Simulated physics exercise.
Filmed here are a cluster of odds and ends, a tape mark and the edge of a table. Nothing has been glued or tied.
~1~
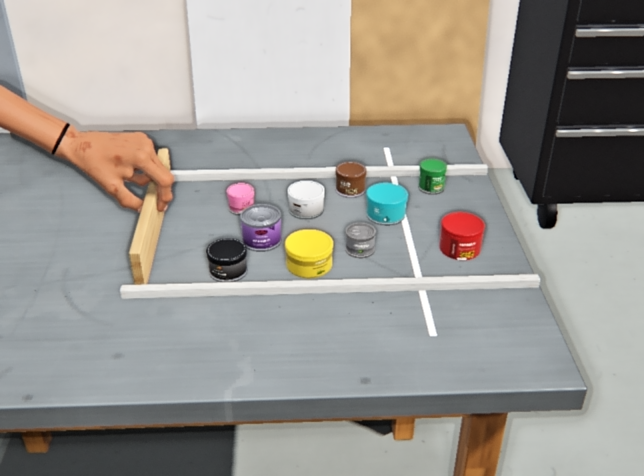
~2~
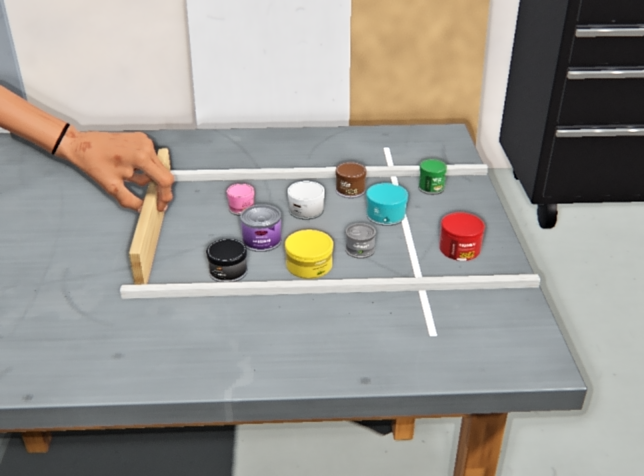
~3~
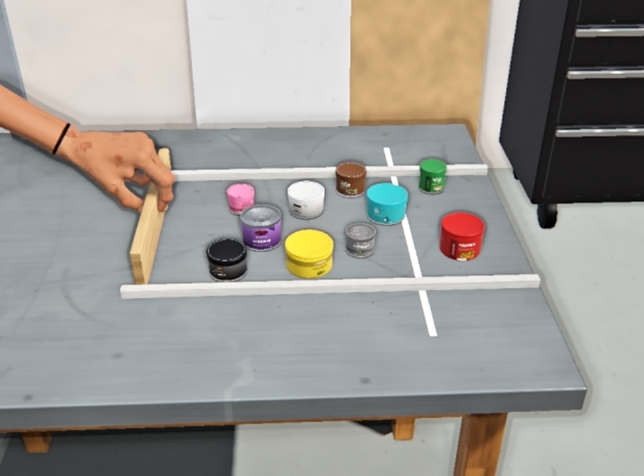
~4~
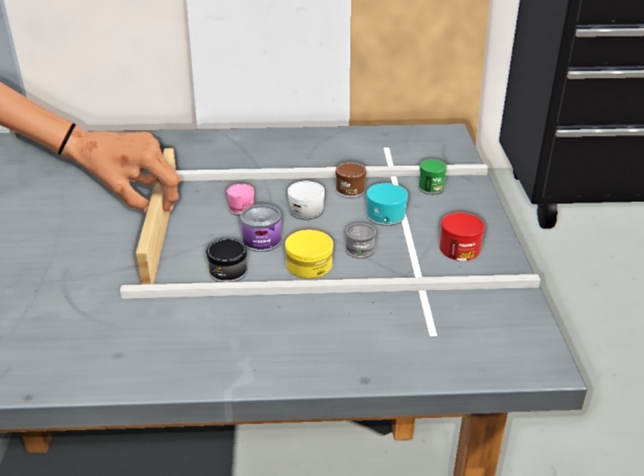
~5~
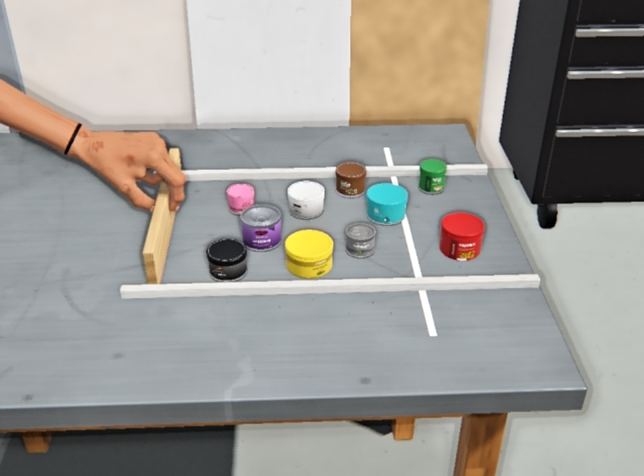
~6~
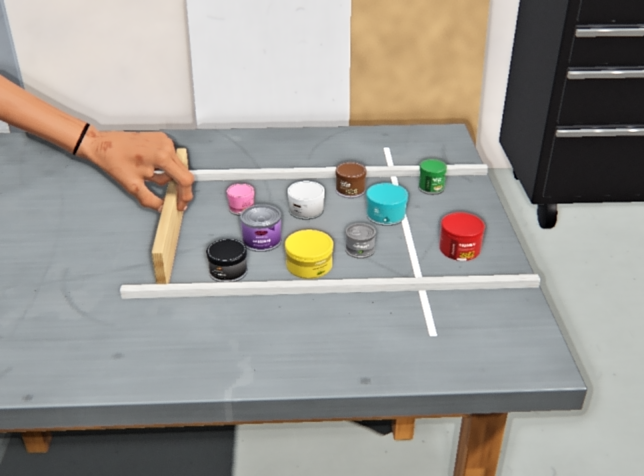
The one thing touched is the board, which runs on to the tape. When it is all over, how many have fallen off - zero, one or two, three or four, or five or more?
Most likely the sweep will knock nothing off.
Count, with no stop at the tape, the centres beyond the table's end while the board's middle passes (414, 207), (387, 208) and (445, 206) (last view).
Respectively, 0, 0 and 1.
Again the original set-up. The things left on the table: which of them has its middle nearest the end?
The one in question is the red tub.
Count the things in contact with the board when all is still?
Count recorded: 4.
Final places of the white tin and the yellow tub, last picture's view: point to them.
Final spots - white tin (437, 204), yellow tub (478, 255).
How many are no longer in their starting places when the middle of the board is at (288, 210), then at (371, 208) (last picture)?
At the first point the count is 6, at the second it's 9.
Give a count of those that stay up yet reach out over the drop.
The count is 0.
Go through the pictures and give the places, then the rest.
Red tub (461, 237); green tin (432, 177); turquoise tin (387, 204); board (153, 213); tape (406, 225), in the first frame.
Green tin (432, 177); purple pot (261, 228), in the second frame.
Turquoise tin (386, 205); brown tin (351, 180), in the third frame.
Red tub (461, 237); white tin (306, 200), in the fourth frame.
Green tin (432, 177); black pot (228, 261), in the fifth frame.
Red tub (461, 237); green tin (432, 177); turquoise tin (386, 205); board (173, 212); tape (406, 225), in the sixth frame.
Soon after, none off yet; red tub at rest near (461, 237); green tin at rest near (432, 177); turquoise tin at rest near (386, 205).
In the end, the number that fall off is zero.
